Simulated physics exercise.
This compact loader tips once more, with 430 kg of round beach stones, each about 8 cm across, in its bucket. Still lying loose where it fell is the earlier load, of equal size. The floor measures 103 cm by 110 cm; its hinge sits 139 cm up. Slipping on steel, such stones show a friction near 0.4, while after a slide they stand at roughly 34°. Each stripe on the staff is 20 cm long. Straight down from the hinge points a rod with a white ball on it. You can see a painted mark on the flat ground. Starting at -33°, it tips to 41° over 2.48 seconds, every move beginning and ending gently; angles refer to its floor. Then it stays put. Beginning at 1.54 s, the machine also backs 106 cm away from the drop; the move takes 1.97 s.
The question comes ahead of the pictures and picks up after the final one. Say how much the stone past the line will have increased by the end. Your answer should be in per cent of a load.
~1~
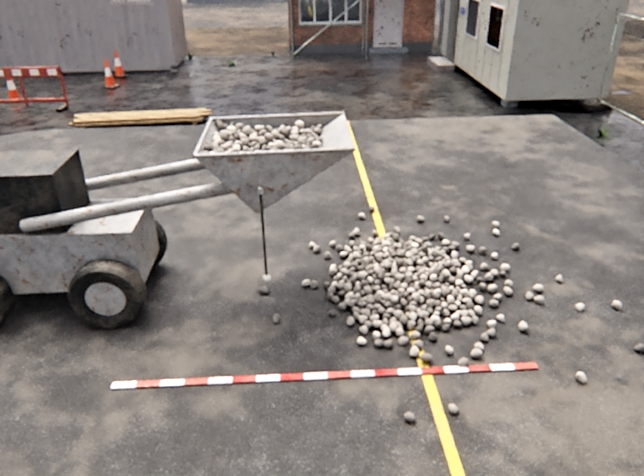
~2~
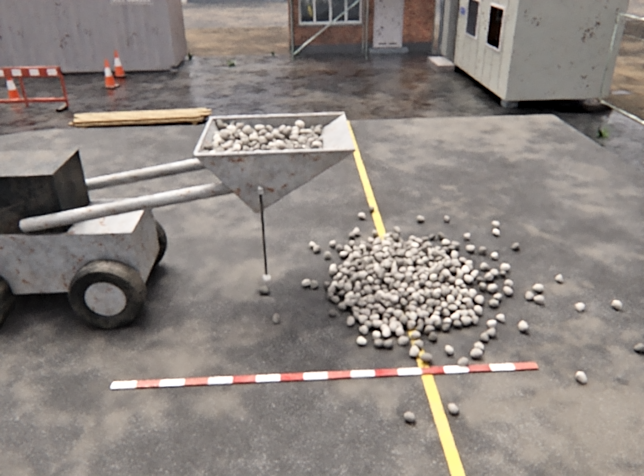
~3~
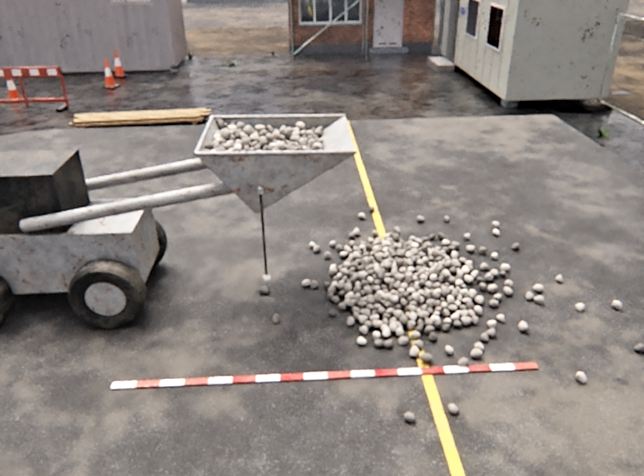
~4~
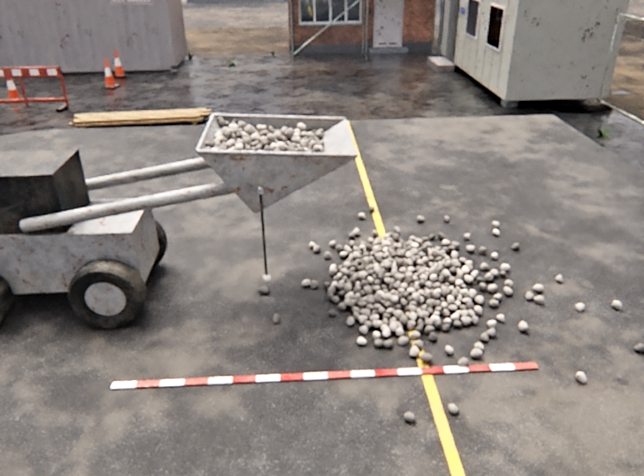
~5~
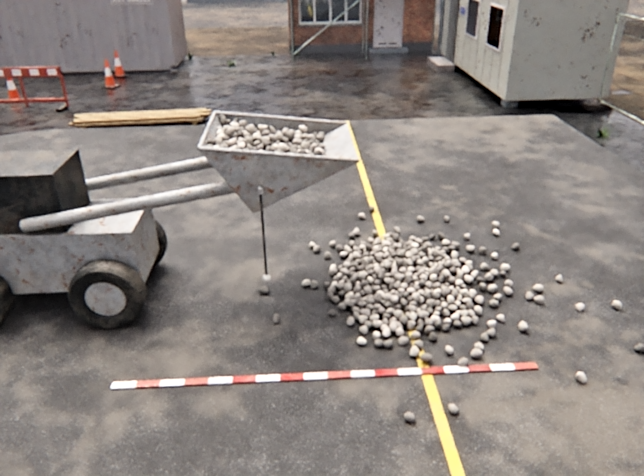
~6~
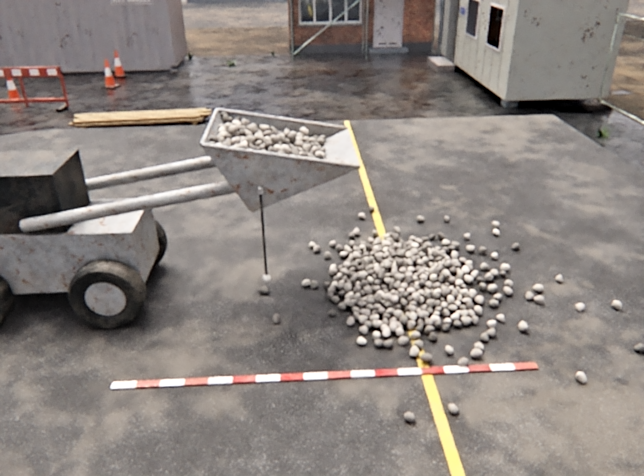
It will have increased by about 4 per cent of a load.
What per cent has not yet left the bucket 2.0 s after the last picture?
About 0 percent is still in there.
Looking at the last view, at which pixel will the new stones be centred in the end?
Around (338, 277) in the last picture.
Then, 1.3 s after the last picture the floor is at 29°; in per cent of one load, 82 in the bucket, 59 short of the line, 59 past the line; the foremost stones are at (569, 288).
Then, 2.0 s after the last picture the floor is at 41°; in per cent of one load, 1 in the bucket, 137 short of the line, 63 past the line; the foremost stones are at (569, 288).
Then, 3.4 s after the last picture the floor is at 41°; in per cent of one load, 0 in the bucket, 137 short of the line, 63 past the line; the foremost stones are at (569, 288).
Then, 6.1 s after the last picture the floor is at 41°; in per cent of one load, 0 in the bucket, 137 short of the line, 63 past the line; the foremost stones are at (569, 288). Net gain past the line, 4.
